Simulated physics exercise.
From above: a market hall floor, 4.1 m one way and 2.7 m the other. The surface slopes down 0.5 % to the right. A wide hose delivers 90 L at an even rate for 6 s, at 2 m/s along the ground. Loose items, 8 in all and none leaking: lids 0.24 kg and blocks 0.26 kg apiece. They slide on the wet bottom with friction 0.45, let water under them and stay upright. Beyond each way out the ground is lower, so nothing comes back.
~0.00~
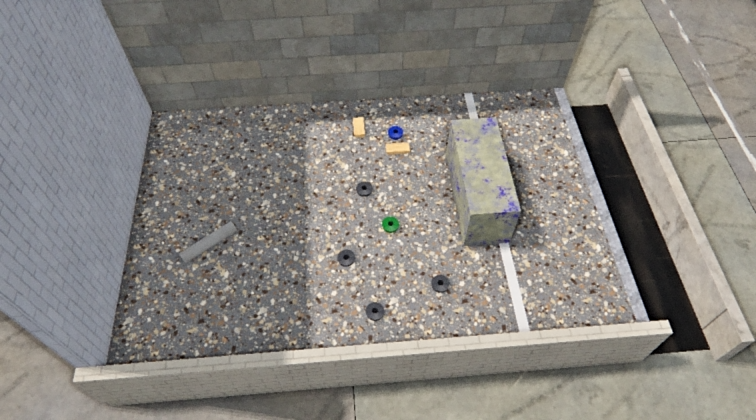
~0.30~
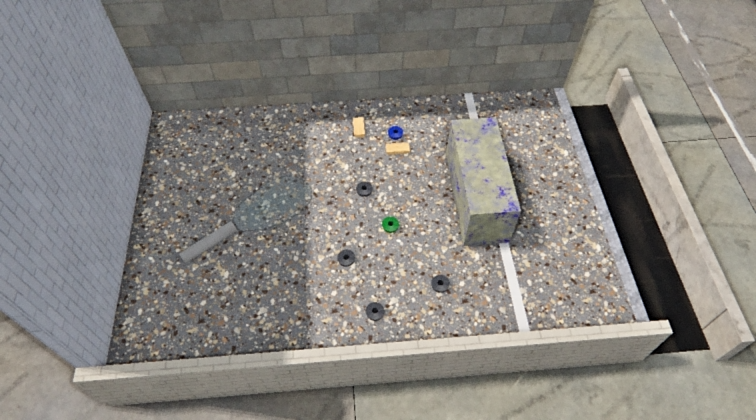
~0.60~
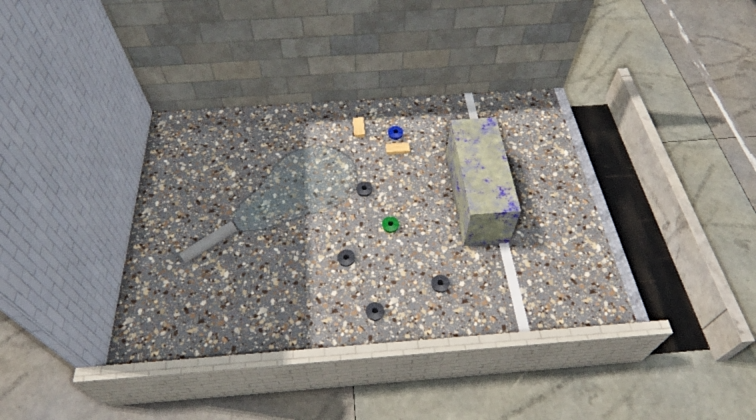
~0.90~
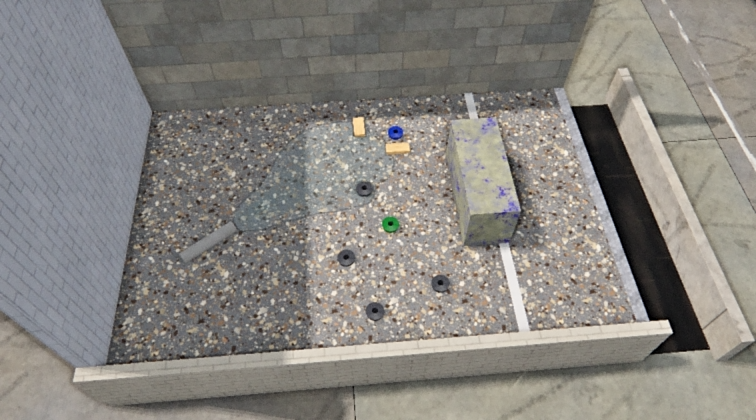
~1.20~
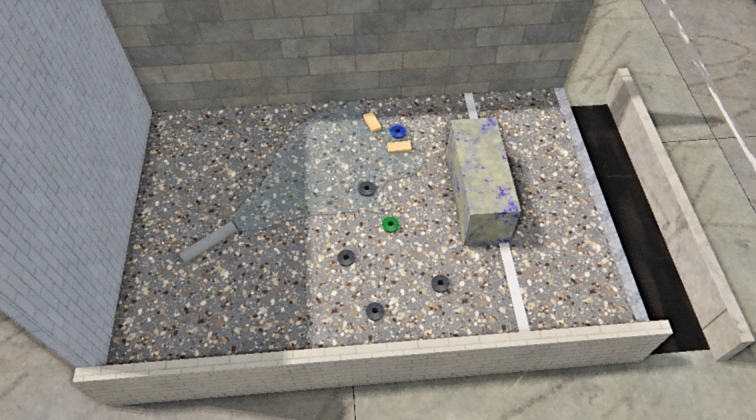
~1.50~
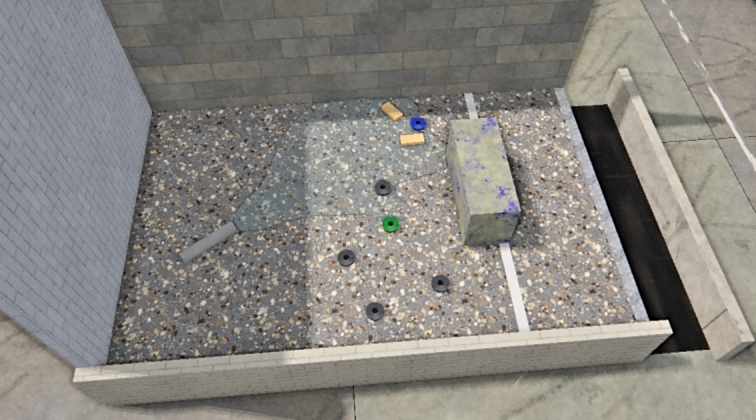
A sheet of water spread from a pipe across a speckled floor toward the upper right, then nudged two tan blocks, a blue ring and a dark ring a short way to the right.
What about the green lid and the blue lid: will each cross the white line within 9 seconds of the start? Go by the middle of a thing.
Green lid is held back, blue lid crosses.
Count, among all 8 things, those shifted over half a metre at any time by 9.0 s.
4 of them.
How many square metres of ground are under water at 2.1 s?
Some 2.5 m2.
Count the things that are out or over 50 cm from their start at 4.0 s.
4 of them.
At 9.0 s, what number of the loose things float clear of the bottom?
0 of them.
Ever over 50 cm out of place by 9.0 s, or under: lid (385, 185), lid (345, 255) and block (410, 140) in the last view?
In turn: Over, short of it, over.
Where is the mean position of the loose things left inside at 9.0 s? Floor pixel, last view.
At about (398, 260).
After 2.1 s the green lid is near (391, 224), 0.0 m from its start, aground; the blue lid is near (449, 110), 0.6 m from its start, aground; 0 of 8 are over the mark; 2 afloat.
After 4.0 s the green lid is near (391, 224), 0.0 m from its start, aground; the blue lid has gone out; 3 of 8 are over the mark; 0 afloat.
After 6.3 s the green lid is near (391, 224), 0.0 m from its start, aground; the blue lid has gone out; 3 of 8 are over the mark; 1 afloat.
After 9.0 s the green lid is near (391, 224), 0.0 m from its start, aground; the blue lid has gone out; 3 of 8 are over the mark; 0 afloat.
